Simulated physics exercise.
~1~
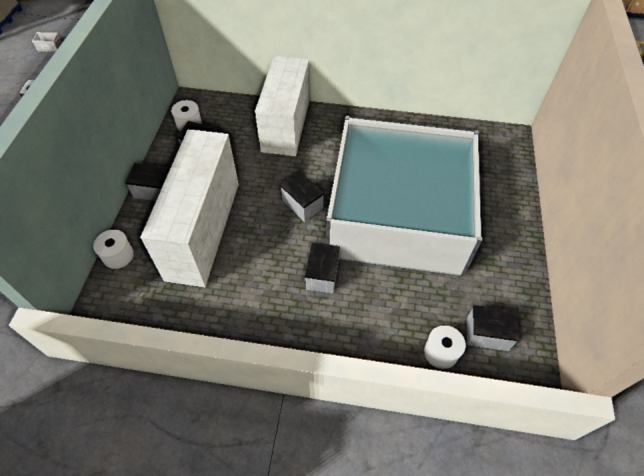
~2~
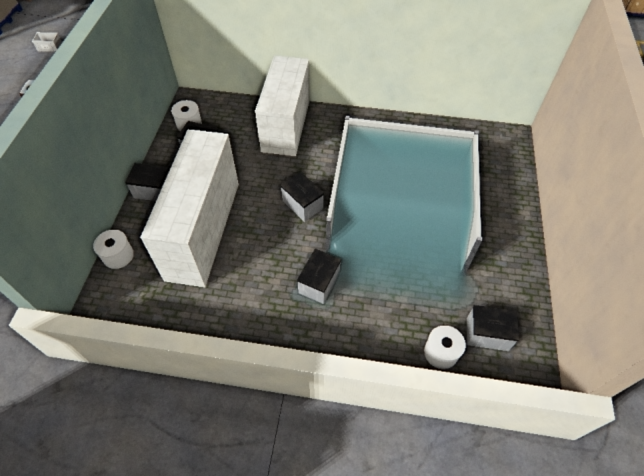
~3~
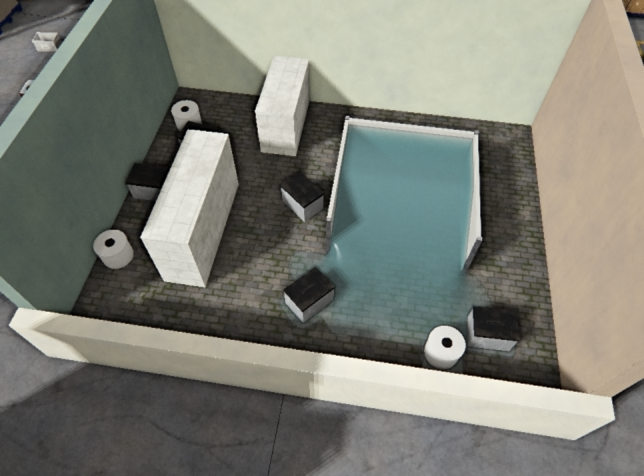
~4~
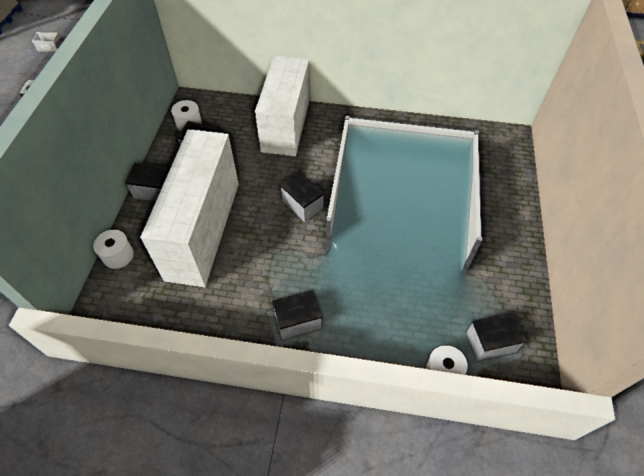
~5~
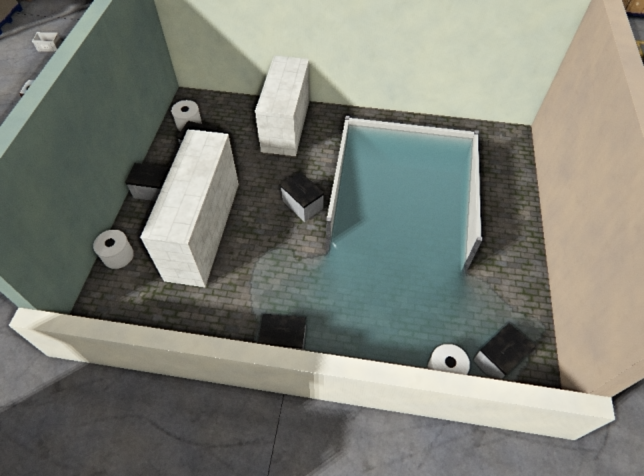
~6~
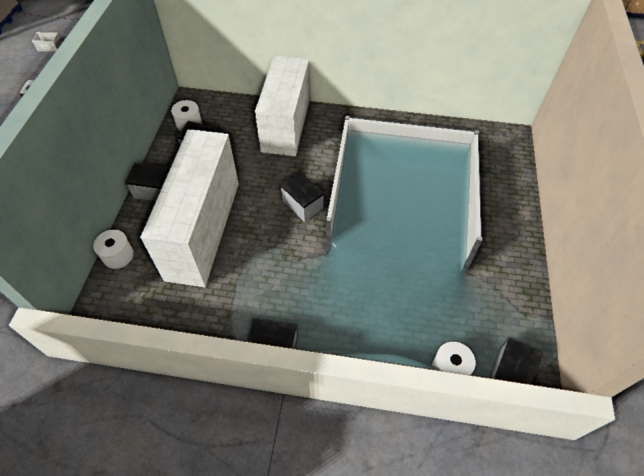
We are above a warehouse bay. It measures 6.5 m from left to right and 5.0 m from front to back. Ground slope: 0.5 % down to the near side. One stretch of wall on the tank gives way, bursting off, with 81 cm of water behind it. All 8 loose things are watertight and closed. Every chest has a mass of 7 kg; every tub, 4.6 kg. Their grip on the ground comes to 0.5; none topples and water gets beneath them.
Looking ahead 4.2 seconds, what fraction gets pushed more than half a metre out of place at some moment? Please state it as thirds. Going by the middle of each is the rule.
That would be two thirds or a larger share.
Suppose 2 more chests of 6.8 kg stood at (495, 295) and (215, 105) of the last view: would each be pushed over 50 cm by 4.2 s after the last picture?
Result, in sequence: Exceeded; not exceeded.
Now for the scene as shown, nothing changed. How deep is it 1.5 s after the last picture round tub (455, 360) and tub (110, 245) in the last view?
Close to 31 and 7 centimetres.
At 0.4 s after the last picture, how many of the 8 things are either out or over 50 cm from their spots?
2 in all.
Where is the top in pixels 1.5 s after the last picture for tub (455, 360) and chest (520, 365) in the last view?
Near (521, 311) and (506, 235).
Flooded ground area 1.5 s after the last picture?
The covered patch comes to about 16 m2.
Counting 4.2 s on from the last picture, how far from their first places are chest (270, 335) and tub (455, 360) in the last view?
Distances, as listed: 450 cm then 400 cm.
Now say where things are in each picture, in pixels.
In the first frame, a chest at (323, 261), on the bottom; a chest at (496, 322) rests on the ground; 3.7 m2 under water; 0 of 8 have shifted.
In the second frame, a chest at (319, 269) rests on the ground, 15 cm from its start; a chest at (496, 322) rests on the ground; 4.9 m2 under water; 1 of 8 have shifted.
In the third frame, a chest at (309, 288) rests on the ground, 46 cm from its start; a chest at (496, 323), on the bottom; water covers 6.4 m2; 1 of 8 have shifted.
In the fourth frame, a chest at (297, 308), on the bottom, 79 cm from its start; a chest at (500, 331) rests on the ground, 12 cm from its start; 8.1 m2 under water; 3 of 8 have shifted.
In the fifth frame, a chest at (282, 330), on the bottom, 113 cm from its start; a chest at (508, 348), on the bottom, 35 cm from its start; 9.2 m2 under water; 3 of 8 have shifted.
In the sixth frame, a chest at (271, 337) rests on the ground, 128 cm from its start; a chest at (519, 364), on the bottom, 58 cm from its start; 10.1 m2 under water; 3 of 8 have shifted.
Then, 0.4 s after the last picture 2 of 8 are over 50 cm from their spots; 2 afloat.
Then, 1.5 s after the last picture 3 of 8 are over 50 cm from their spots; 3 afloat.
Then, 2.8 s after the last picture 5 of 8 are over 50 cm from their spots; 5 afloat.
Then, 4.2 s after the last picture 7 of 8 are over 50 cm from their spots, and 7 have been at some point; 8 afloat.
